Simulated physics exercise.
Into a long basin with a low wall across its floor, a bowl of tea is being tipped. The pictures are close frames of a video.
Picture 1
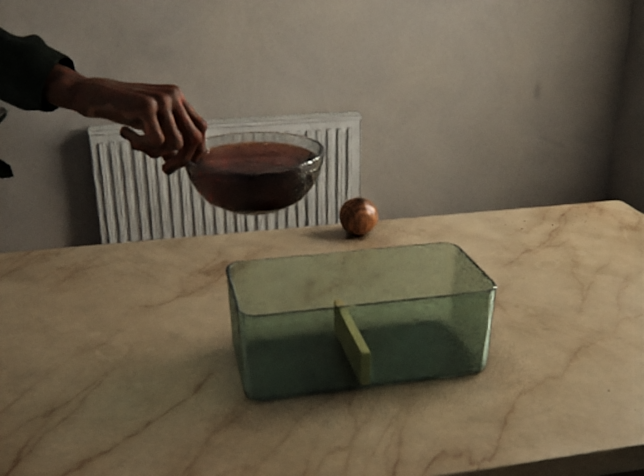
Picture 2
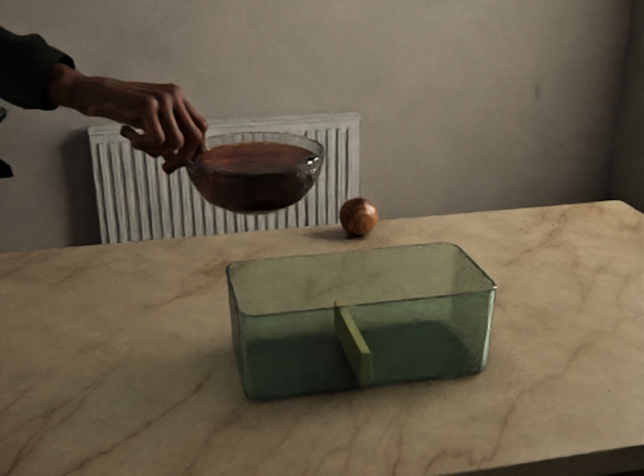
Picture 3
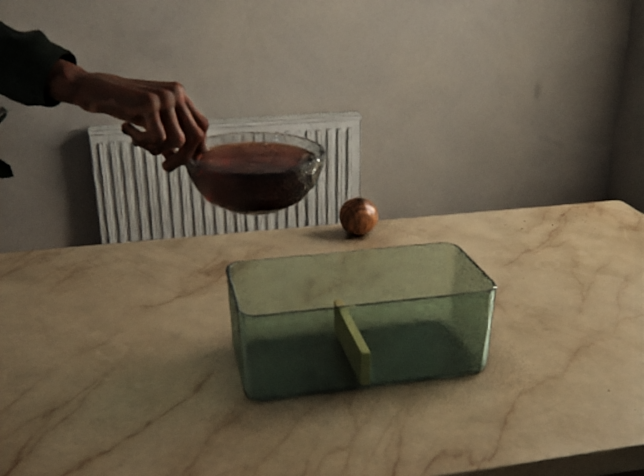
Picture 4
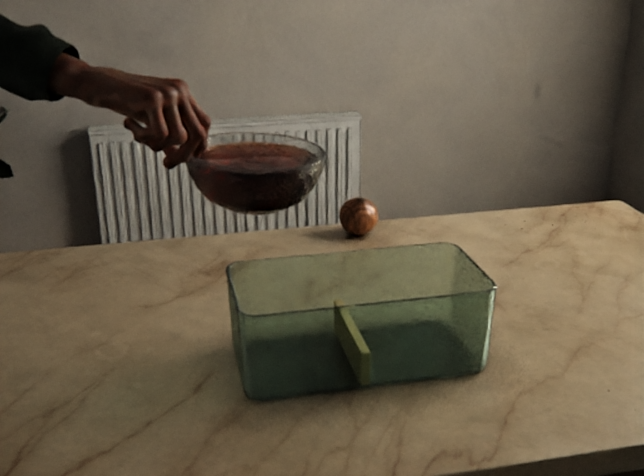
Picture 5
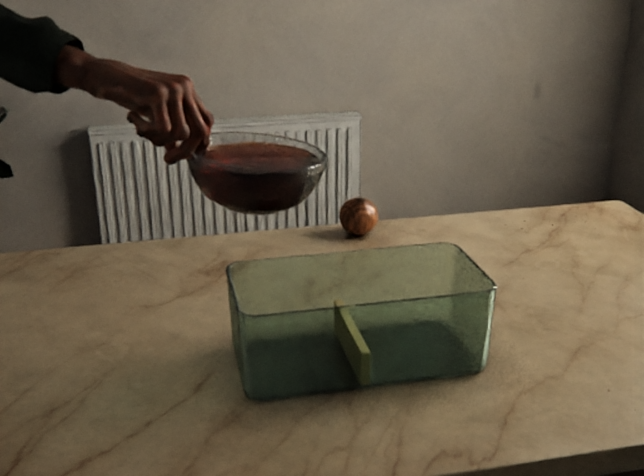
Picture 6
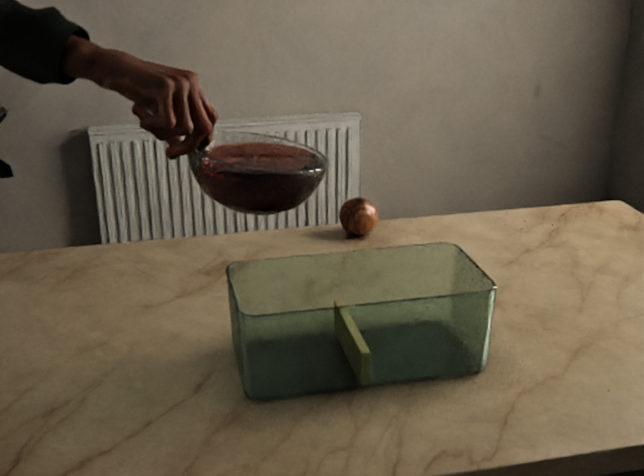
In a dim room with a plain grey wall and a white radiator, a marble-patterned table is seen from slightly above by a still camera. A long green glass basin with a low yellow-green wall across its floor stands in front of a small brown ball. At left, a dark-sleeved hand holds a clear bowl of reddish-brown tea above the table, rising slightly and tilting the bowl a little rightward.
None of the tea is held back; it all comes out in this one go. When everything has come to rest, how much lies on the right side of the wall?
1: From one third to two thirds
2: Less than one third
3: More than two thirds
Option 3: More than two thirds.
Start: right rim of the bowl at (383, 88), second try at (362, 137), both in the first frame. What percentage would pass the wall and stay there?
Roughly 85 % and 95 %.
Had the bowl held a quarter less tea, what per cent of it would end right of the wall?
About 70 in a hundred.
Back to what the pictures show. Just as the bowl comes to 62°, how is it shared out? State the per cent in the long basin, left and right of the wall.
About 0 % left and about 20 % right.
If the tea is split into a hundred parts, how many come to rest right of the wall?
That is roughly 75 percent of it.
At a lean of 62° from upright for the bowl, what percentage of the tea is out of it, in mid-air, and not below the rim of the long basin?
Airborne fraction: Approx. 40 %.
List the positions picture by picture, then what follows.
Tilt 0°; pouring edge (322, 147); surface from (187, 162) to (318, 153); the long basin's rim runs from (233, 290) to (476, 266); the wall's top is at (351, 325), in the first frame.
Tilt 0°; pouring edge (322, 148); surface from (187, 162) to (318, 154), in the second frame.
Tilt 2°; pouring edge (322, 149); surface from (187, 161) to (318, 154), in the third frame.
Tilt 4°; pouring edge (323, 152); surface from (188, 160) to (319, 155), in the fourth frame.
Tilt 7°; pouring edge (324, 155); surface from (190, 160) to (320, 157), in the fifth frame.
Tilt 10°; pouring edge (325, 159); surface from (192, 159) to (322, 157), in the sixth frame.
A moment on, the bowl is tipped part way and 40 per cent is still to pour, 2 is left of the wall and 18 right of it.
Next, the bowl is tipped on its side and 2 per cent is still to pour, 15 is left of the wall and 76 right of it.
Then the bowl is tipped on its side and 0 per cent is still to pour, 22 is left of the wall and 77 right of it.
Later the bowl is tipped on its side and 0 per cent is still to pour, 22 is left of the wall and 77 right of it.
In the end 22 per cent lies left of the wall, 77 right of it and 1 outside.
